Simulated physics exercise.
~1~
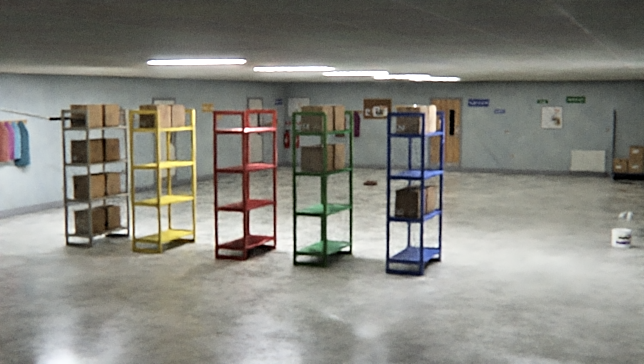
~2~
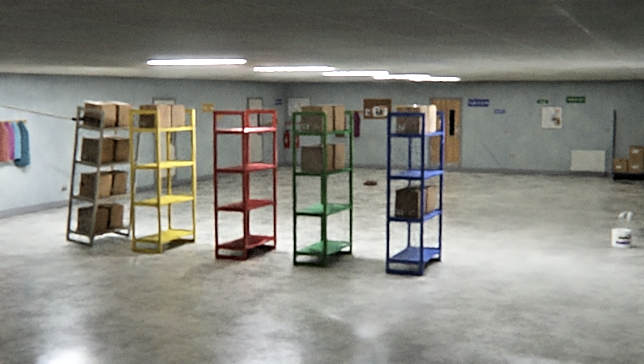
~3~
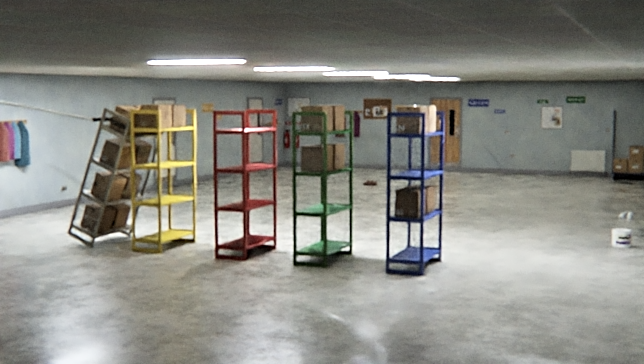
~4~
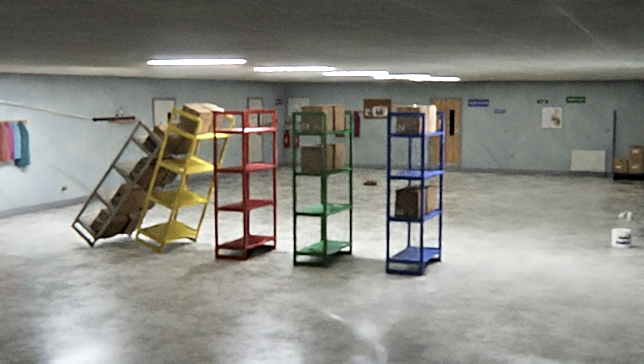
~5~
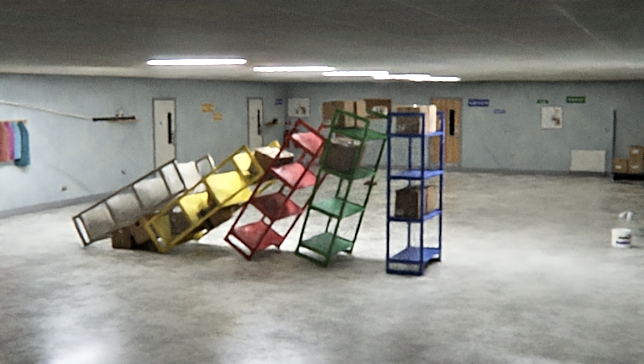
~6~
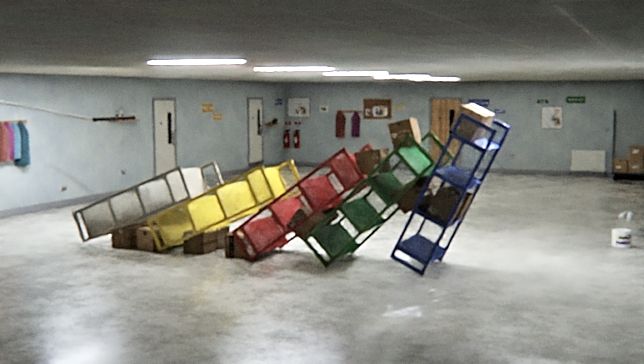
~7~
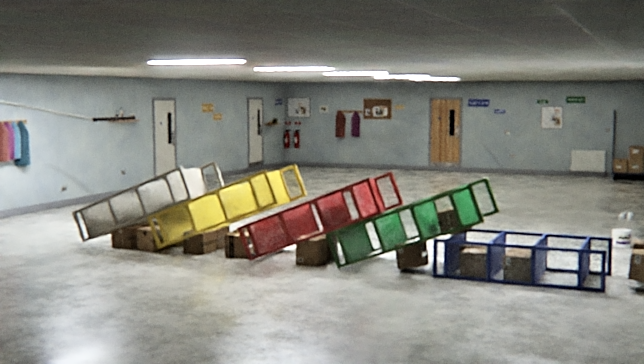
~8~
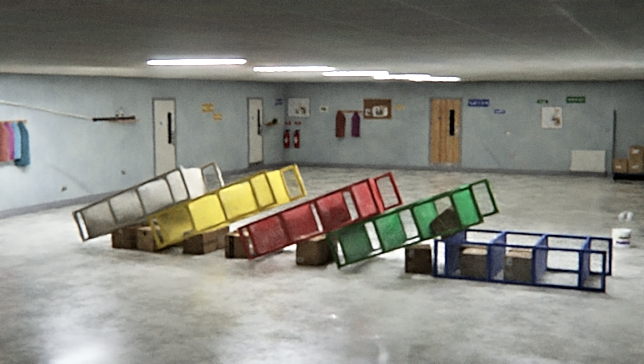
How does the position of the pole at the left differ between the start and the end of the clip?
At the start the pole's tip is at the upper left side of the upright grey rack. By the end it has moved a short way to the right and stays in the air above the fallen grey rack.
A thin pole at the left pushes a grey rack of cartons rightward into a yellow one, and the red, green and blue racks topple in turn as cartons spill, ending with four racks slanted in an overlapping row and the blue one flat on the floor.
